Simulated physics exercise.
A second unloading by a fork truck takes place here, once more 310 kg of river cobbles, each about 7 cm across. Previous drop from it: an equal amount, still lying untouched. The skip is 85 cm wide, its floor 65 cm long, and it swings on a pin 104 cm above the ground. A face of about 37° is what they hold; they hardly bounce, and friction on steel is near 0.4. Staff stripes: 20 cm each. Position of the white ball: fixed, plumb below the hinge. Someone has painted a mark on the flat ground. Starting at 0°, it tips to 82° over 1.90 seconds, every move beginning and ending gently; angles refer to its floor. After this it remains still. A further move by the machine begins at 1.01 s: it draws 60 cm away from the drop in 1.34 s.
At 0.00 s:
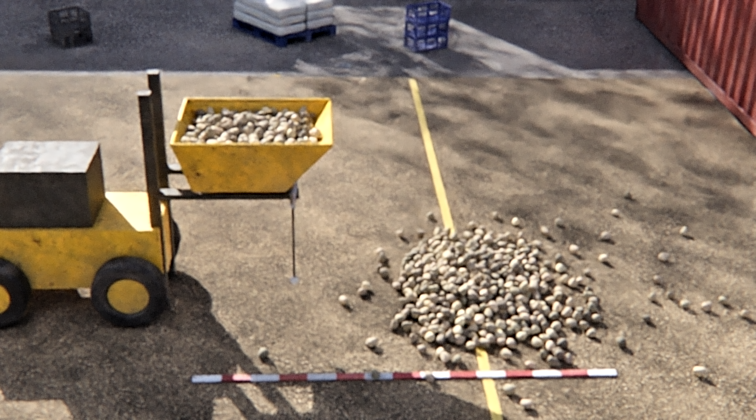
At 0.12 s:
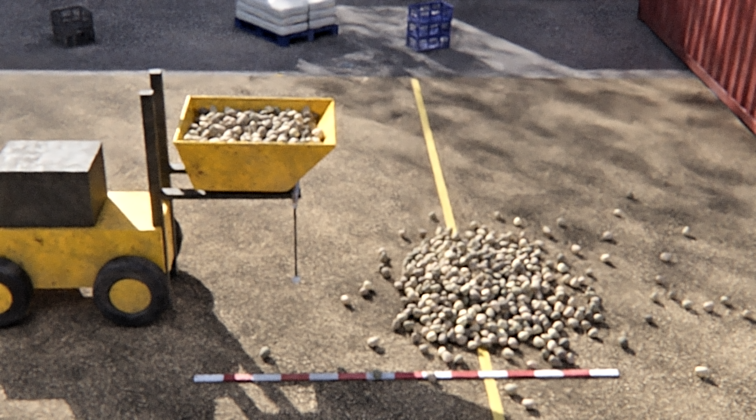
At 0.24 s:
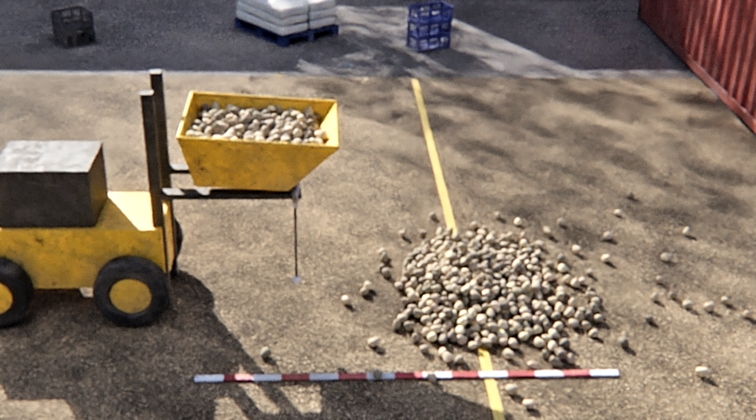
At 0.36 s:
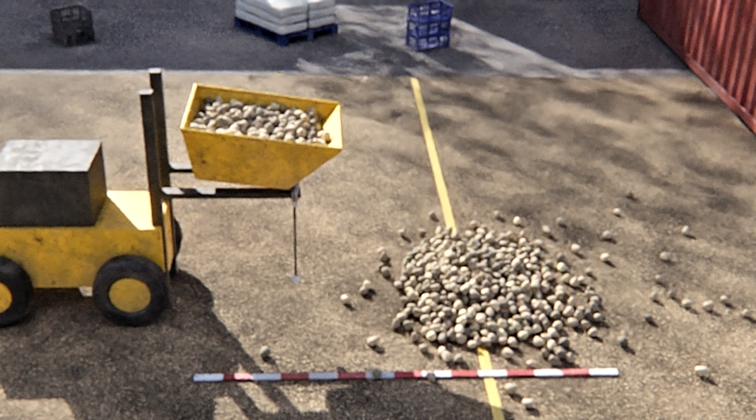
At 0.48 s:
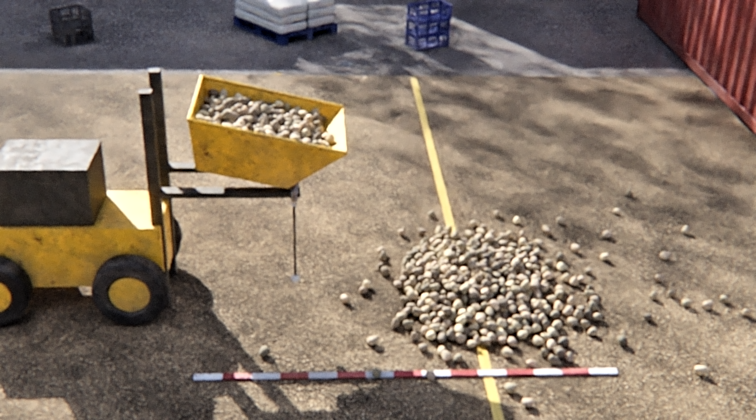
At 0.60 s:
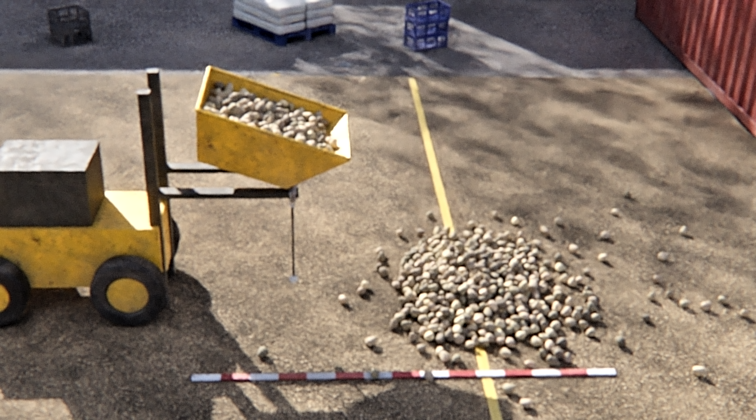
At first, a yellow forklift-like machine on the left holds a level yellow skip full of pale cobbles, with a loose heap of similar stones lying on the ground to its right. The skip then tilts steadily, its right edge dipping and left side rising, while the stones stay inside and the heap remains still.
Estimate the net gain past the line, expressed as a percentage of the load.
0 %.
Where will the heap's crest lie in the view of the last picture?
The top of the heap sits near (390, 269).
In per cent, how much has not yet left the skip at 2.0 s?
Roughly 15 per cent remains inside.
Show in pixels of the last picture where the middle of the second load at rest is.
(364, 284).
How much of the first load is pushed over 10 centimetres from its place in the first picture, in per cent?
0 %.
After 1.4 s the floor is at 69°; in per cent of one load, 91 in the skip, 52 short of the line, 56 past the line; the foremost stones are at (696, 278).
After 2.0 s the floor is at 82°; in per cent of one load, 15 in the skip, 128 short of the line, 57 past the line; the foremost stones are at (696, 278).
After 2.8 s the floor is at 82°; in per cent of one load, 0 in the skip, 143 short of the line, 57 past the line; the foremost stones are at (696, 278).
After 5.2 s the floor is at 82°; in per cent of one load, 0 in the skip, 143 short of the line, 57 past the line; the foremost stones are at (696, 278). Net gain past the line, 0.
